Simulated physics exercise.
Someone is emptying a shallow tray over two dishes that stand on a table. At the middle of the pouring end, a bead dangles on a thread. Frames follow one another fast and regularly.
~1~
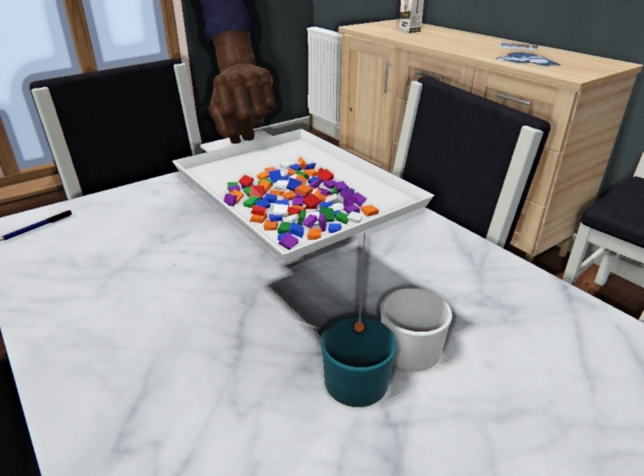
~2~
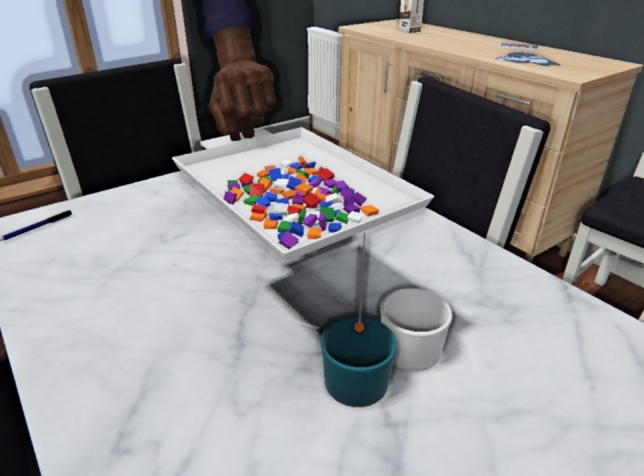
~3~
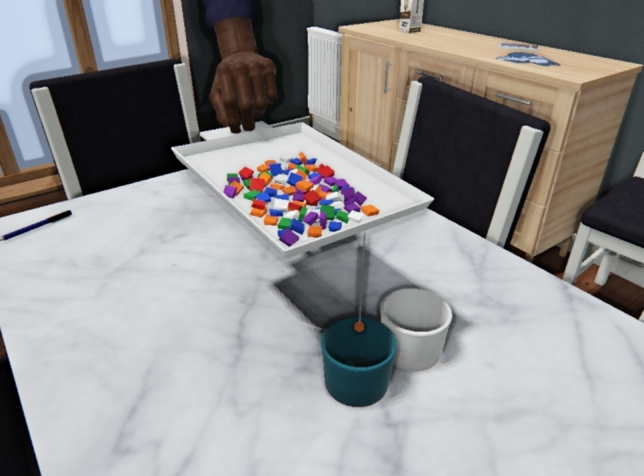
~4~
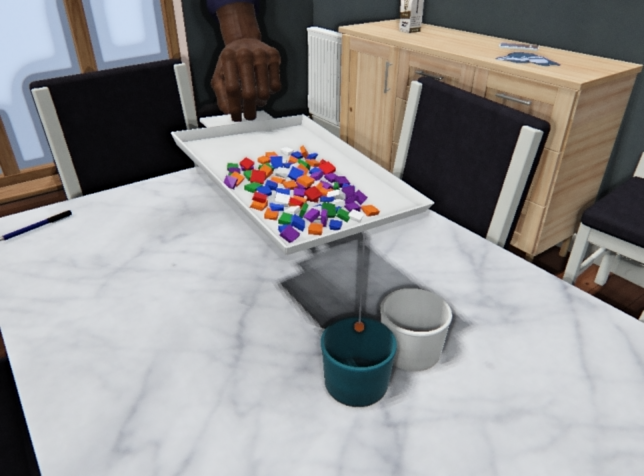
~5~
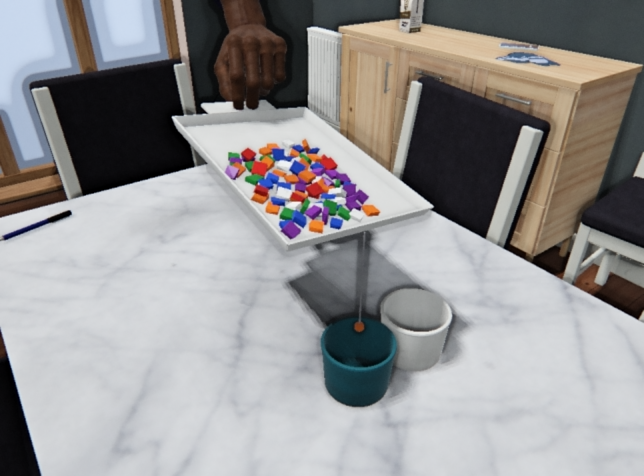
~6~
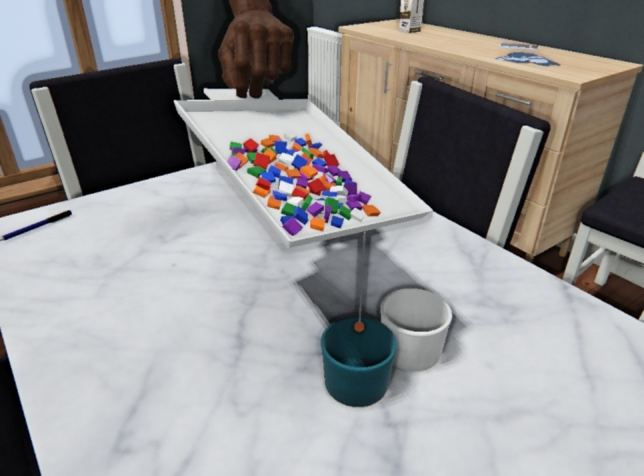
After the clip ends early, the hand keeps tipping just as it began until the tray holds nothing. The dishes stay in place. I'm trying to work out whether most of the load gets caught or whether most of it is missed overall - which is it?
Most of it gets caught.
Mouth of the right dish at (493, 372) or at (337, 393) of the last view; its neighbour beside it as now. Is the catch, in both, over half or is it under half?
For the two places in order: A minority share, a minority share.
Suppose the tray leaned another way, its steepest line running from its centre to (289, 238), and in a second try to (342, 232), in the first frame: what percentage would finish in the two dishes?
In order: About 0, then 10 percent.
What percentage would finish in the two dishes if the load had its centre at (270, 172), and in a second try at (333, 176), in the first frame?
In order, 70 % then 90 %.
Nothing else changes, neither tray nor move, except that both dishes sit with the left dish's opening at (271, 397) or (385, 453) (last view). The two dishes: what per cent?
You'd get 0 in a hundred first and 0 in a hundred after that.
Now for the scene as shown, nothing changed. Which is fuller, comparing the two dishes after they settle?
Result: The right of the two takes it.
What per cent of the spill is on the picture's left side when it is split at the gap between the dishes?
Estimate: Near 0 per cent.
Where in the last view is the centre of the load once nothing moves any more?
Close to (411, 341) in the last view.
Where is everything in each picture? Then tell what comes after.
The first picture shows corners of the pouring end (286, 249) and (427, 195), level; middle of the load (302, 195), mosaic tiles; left dish (381, 380); right dish (438, 345); bead on its thread (359, 327).
The second picture shows corners of the pouring end (286, 249) and (427, 195), level; middle of the load (302, 194).
The third picture shows corners of the pouring end (286, 246) and (427, 198), tipped barely, lowest at the right corner; middle of the load (302, 191).
The fourth picture shows corners of the pouring end (288, 243) and (427, 201), tipped a little, lowest at the right corner; middle of the load (303, 186).
The fifth picture shows corners of the pouring end (290, 240) and (427, 205), tipped a little, lowest at the right corner; middle of the load (304, 181).
The sixth picture shows corners of the pouring end (292, 236) and (427, 208), tipped clearly, lowest at the right corner; middle of the load (306, 176); left dish (381, 380); right dish (438, 345).
Just after the last frame, tray tipped steeply; almost all on the tray; about a tenth in the air.
A moment on, tray tipped past a quarter turn; about a tenth in the left dish; the larger part in the right dish; about a tenth outside both; just a few in the air.
Further on, tray tipped past a quarter turn; about a tenth in the left dish; the larger part in the right dish; about a tenth outside both.
When it is over, tray tipped past a quarter turn; about a tenth in the left dish; the larger part in the right dish; about a tenth outside both.
